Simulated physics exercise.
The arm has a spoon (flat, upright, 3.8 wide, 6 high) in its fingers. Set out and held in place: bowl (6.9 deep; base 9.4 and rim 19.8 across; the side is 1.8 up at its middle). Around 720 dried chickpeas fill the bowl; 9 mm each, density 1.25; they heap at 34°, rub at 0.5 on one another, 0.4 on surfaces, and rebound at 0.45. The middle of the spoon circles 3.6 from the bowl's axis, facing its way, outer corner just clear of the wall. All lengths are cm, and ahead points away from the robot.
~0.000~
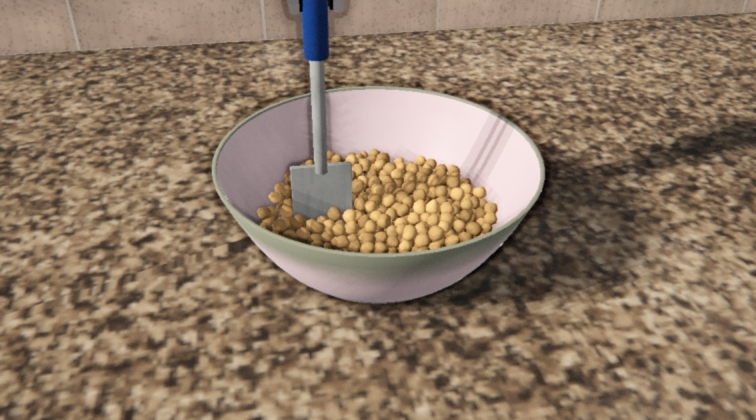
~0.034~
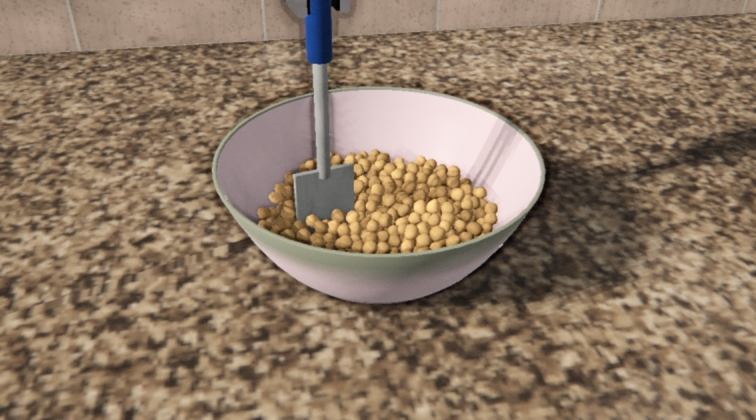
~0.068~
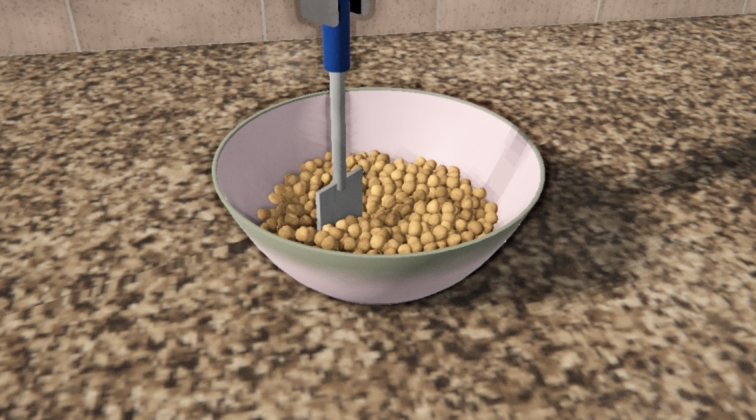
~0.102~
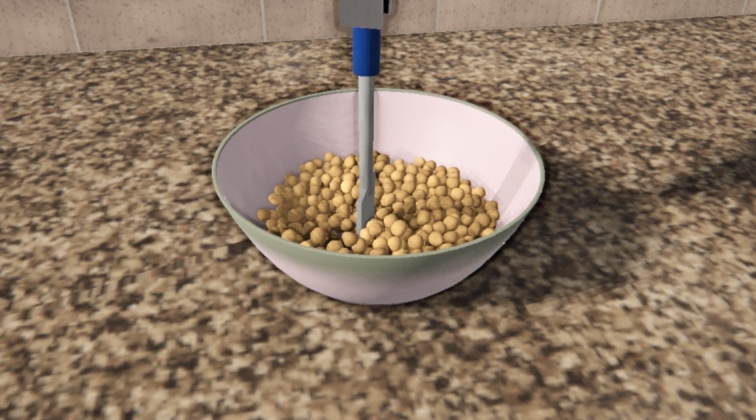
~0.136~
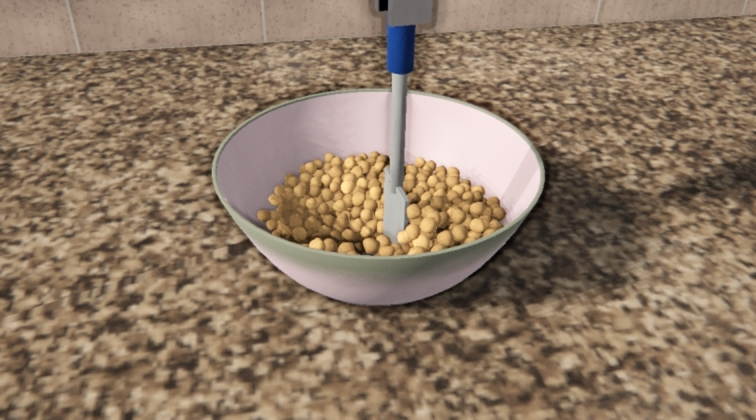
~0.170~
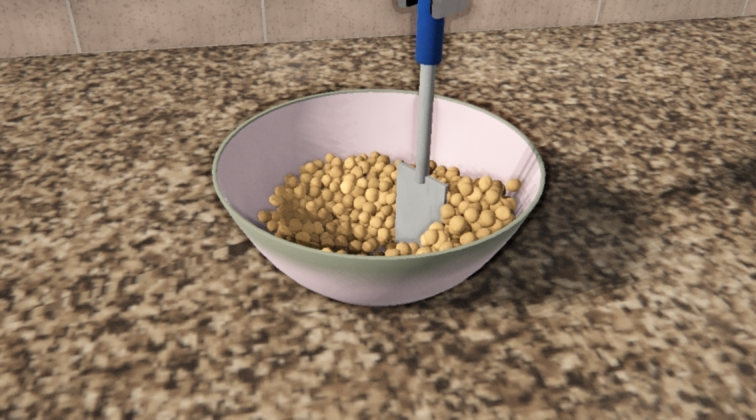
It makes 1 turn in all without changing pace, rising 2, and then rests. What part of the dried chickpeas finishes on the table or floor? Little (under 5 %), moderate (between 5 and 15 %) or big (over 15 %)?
A little share, under 5 %, ends on the table or floor.
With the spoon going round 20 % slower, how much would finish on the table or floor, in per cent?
In that case some 0 per cent.
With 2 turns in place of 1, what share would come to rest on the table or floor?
In that case some 0 per cent.
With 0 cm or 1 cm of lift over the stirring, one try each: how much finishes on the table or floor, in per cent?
Some 5 and 0 per cent.
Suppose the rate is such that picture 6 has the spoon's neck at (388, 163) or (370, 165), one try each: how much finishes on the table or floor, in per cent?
About 0 and 0 per cent.
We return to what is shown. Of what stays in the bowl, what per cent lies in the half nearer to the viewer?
Roughly 50 per cent.
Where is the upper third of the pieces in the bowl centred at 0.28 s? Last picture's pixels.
Around (446, 159).
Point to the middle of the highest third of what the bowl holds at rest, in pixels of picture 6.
At about (348, 197).
By 0.28 s, 212° round, highest piece 8 above the table; 719 in the bowl, 3 in flight or on the tool.
By 0.38 s, 300° round, highest piece 8 above the table; 716 in the bowl, 3 on the table or floor, 3 in flight or on the tool.
By 0.63 s, 0° round, highest piece 6 above the table; 714 in the bowl, 8 on the table or floor.
By 1.33 s, 0° round, highest piece 6 above the table; 714 in the bowl, 8 on the table or floor.
Final count, 714 in the bowl, 8 on the table or floor. That is 1 % on the table or floor.
